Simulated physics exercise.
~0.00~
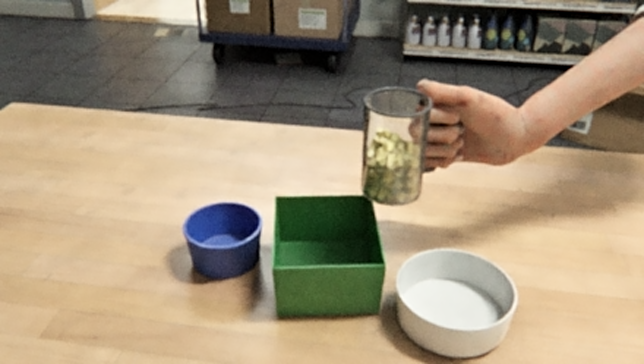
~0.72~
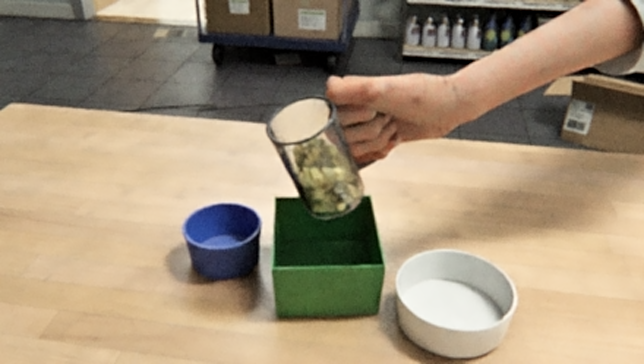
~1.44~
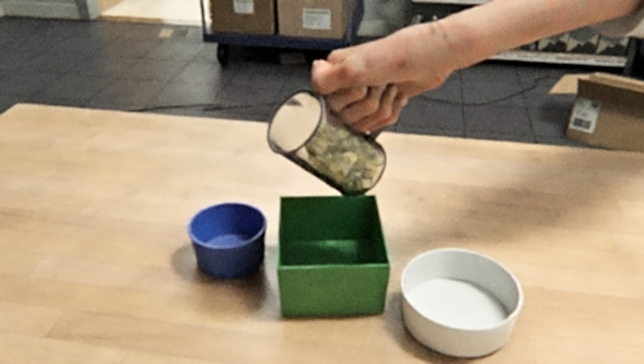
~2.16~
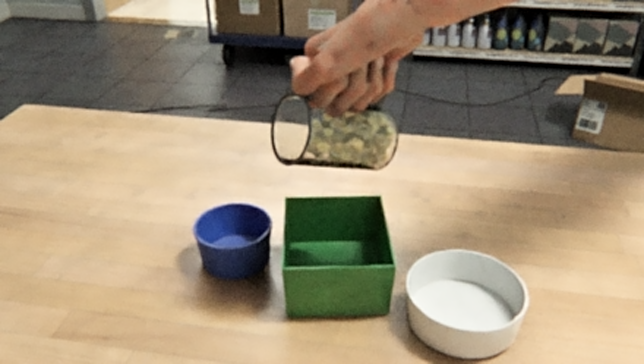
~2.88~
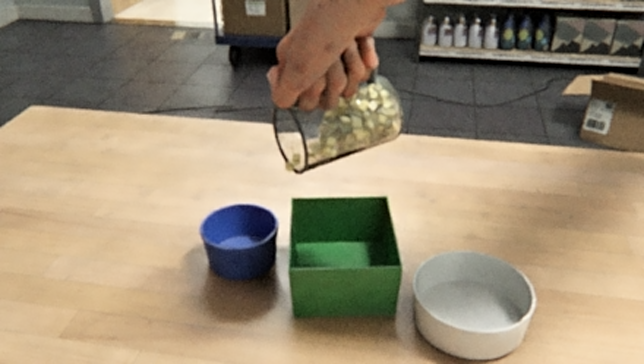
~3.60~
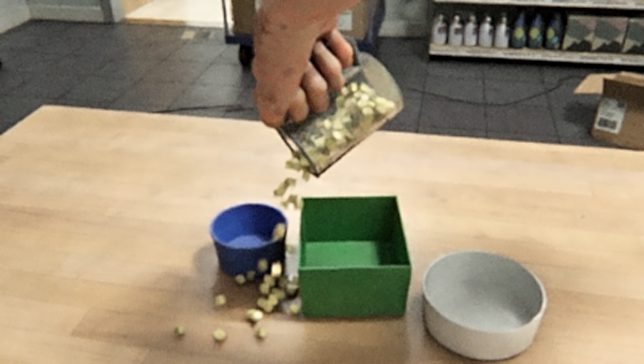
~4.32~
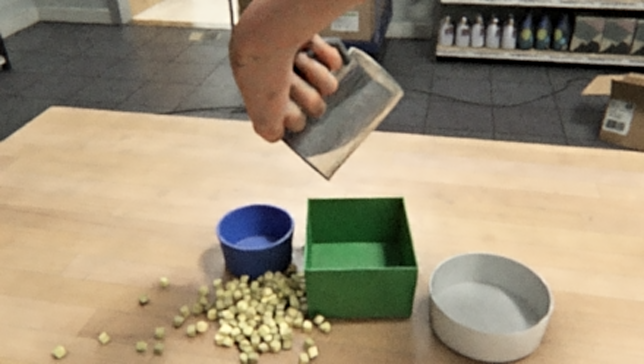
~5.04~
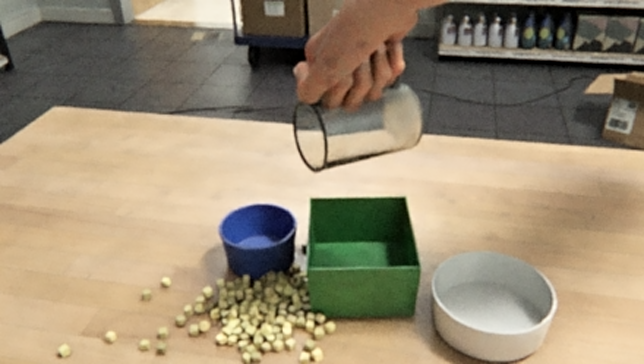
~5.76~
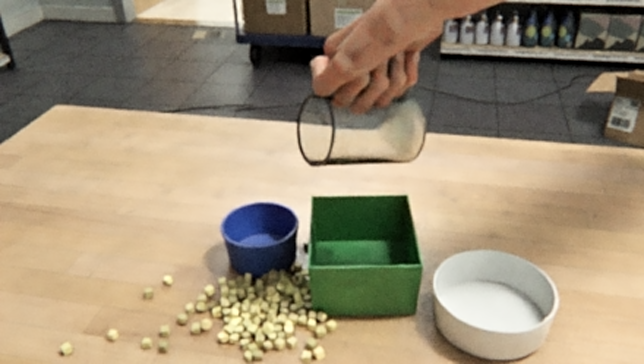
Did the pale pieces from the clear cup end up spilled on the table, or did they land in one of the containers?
They spilled onto the table, in a scattered pile in front of the blue dish and beside the green tin. The green tin, the blue dish and the white dish caught none of them.
On a wooden table, a hand held a clear cup of small pale pieces above a square green tin and tipped it left until they all spilled onto the tabletop beside the blue dish, then turned the empty cup partly back.
